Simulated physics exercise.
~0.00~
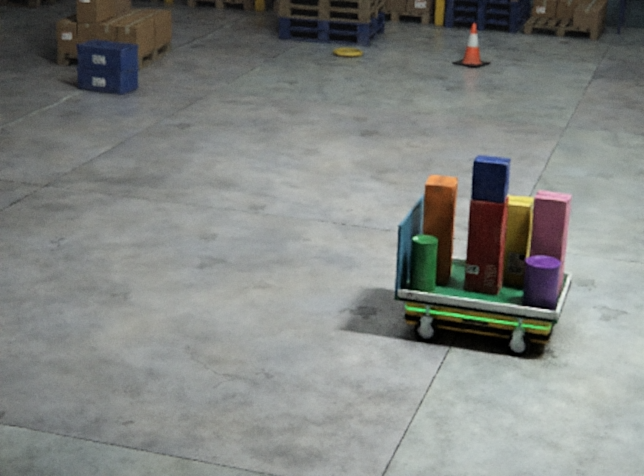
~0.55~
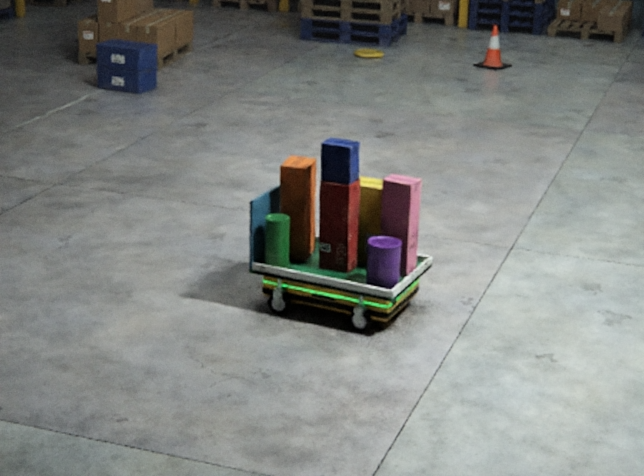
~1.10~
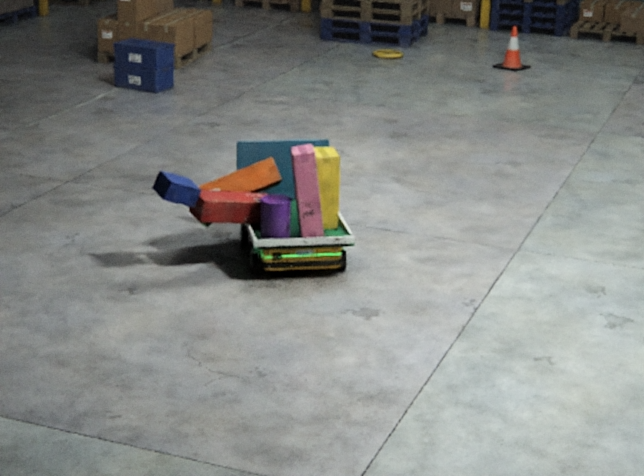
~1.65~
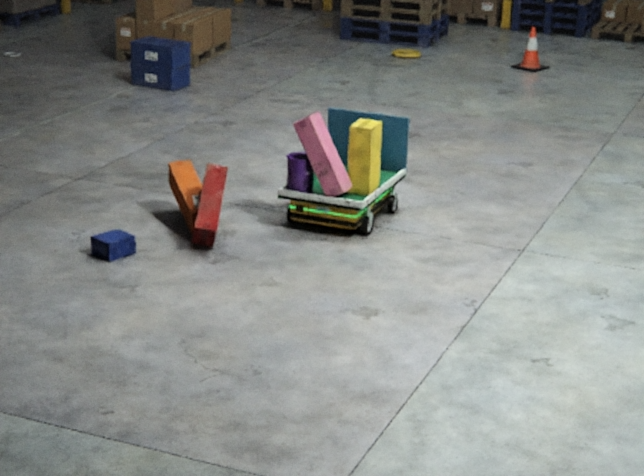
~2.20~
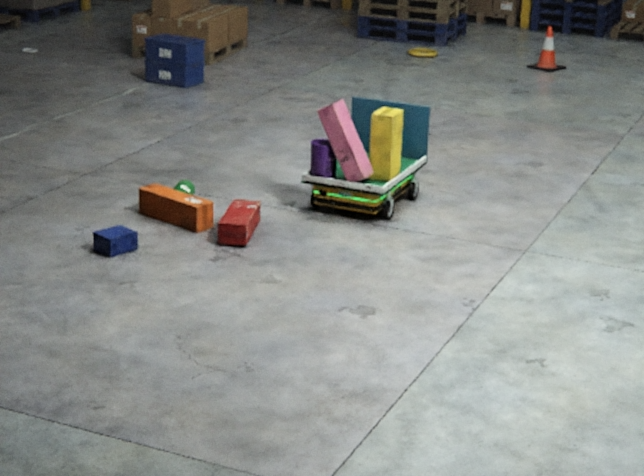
In a dim warehouse, a low cart loaded with colourful boxes and canisters rolled left and then swung around, spilling the blue, red and orange boxes and green canister onto the floor, while the yellow box stayed upright and the pink one ended up leaning.
